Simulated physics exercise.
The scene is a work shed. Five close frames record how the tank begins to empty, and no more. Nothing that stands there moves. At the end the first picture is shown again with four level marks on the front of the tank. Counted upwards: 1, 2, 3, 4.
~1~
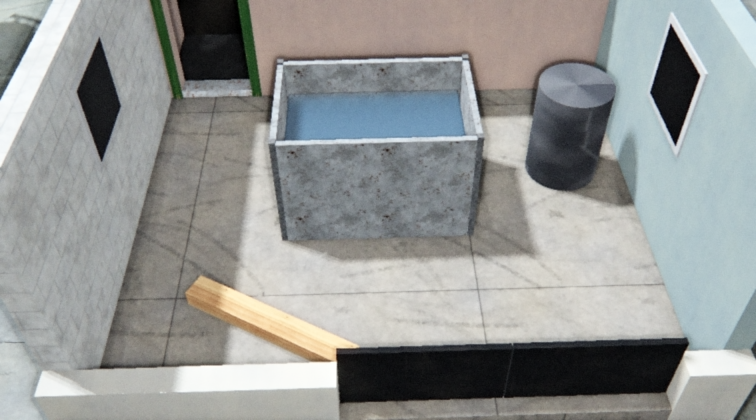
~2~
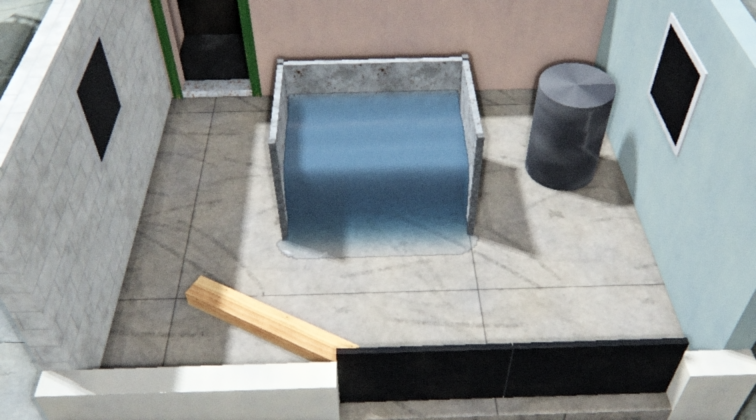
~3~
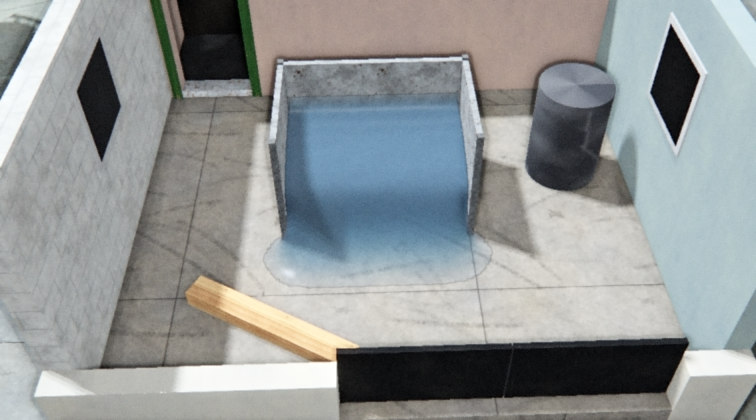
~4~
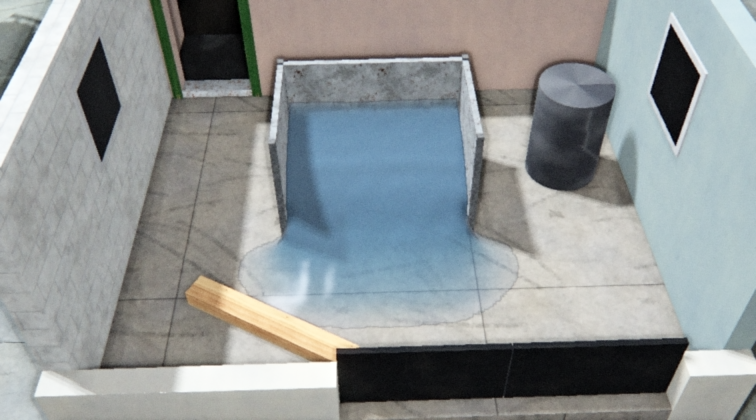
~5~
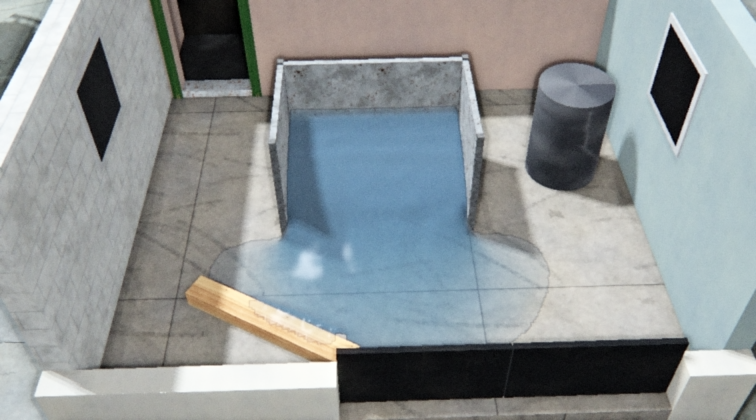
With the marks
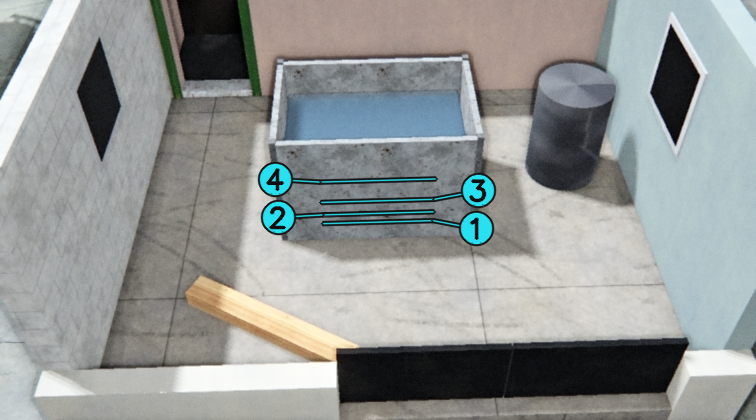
Blue water poured out of a grey tank once its front wall was gone, then spread across the paved floor on both sides and reached the wooden beam and the black gate.
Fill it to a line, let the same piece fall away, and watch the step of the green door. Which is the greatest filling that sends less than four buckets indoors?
Take 3.
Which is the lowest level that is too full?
That is level 4.
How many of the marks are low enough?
Three.
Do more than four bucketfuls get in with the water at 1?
No.
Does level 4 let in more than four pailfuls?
Yes, it does.
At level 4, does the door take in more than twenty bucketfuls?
No, less.
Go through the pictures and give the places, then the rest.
Water in the tank at rest, its middle at (375, 127); foot of the green doorway at (218, 96); shut gate at (510, 353), in the first frame.
In the second frame, 3 % of the ground under water, visible out to (287, 245).
In the third frame, 6 % of the ground under water, visible out to (274, 259).
In the fourth frame, 12 % of the ground under water, visible out to (249, 278).
In the fifth frame, 20 % of the ground under water, visible out to (539, 274).
In cyan, 1 at (378, 222); 2 at (378, 213); 3 at (377, 200); 4 at (377, 180); from the bottom up 1, 2, 3, 4.
If 1 is chosen, nothing gets over.
If 2 is chosen, nothing gets over.
If 3 is chosen, a bucket or two gets in.
If 4 is chosen, about 12 bucketfuls get in.
